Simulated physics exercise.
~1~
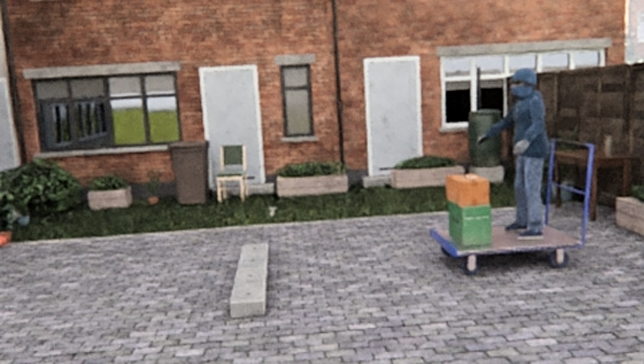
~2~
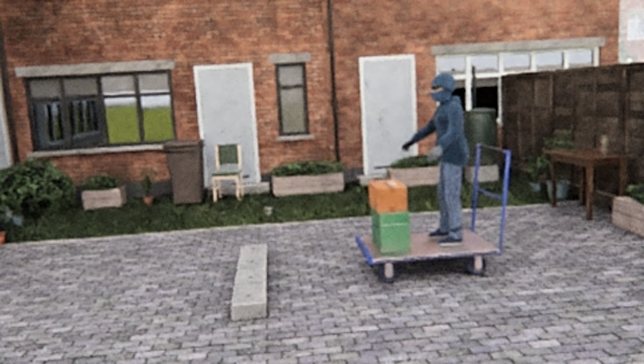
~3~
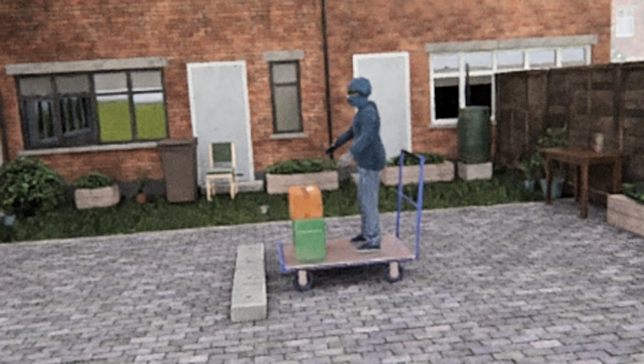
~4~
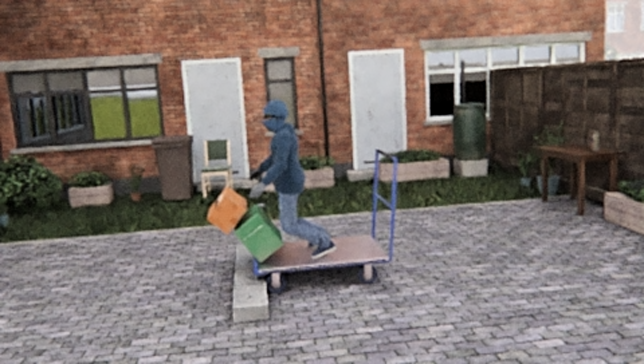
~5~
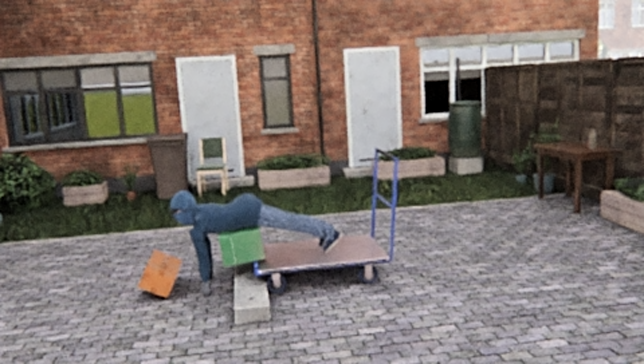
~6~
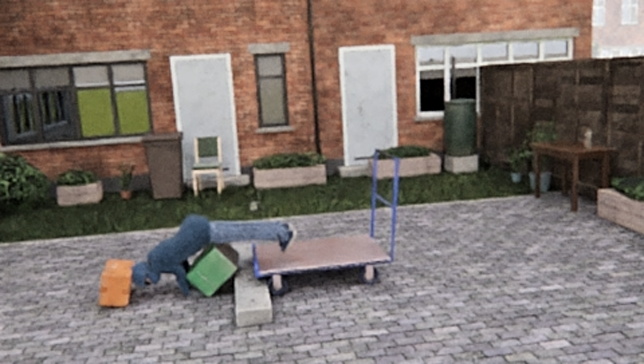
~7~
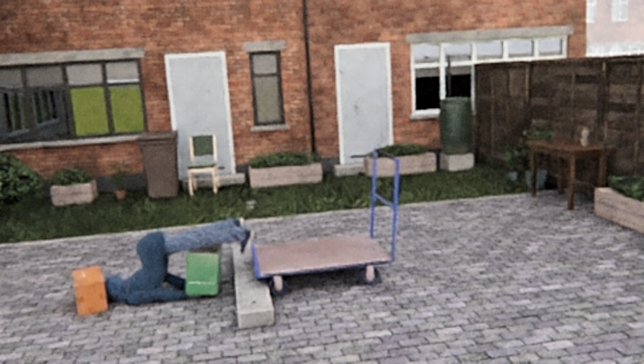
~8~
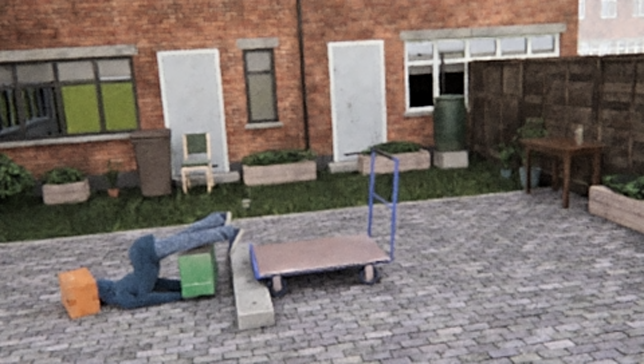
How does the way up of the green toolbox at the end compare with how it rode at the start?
At the start the green toolbox rides upright on the trolley. After tumbling over the kerb, it ends upside down on the paving.
Blue trolley rolling left and stopping at a kerb, its standing rider and two boxes tumbling over onto the paving beyond.
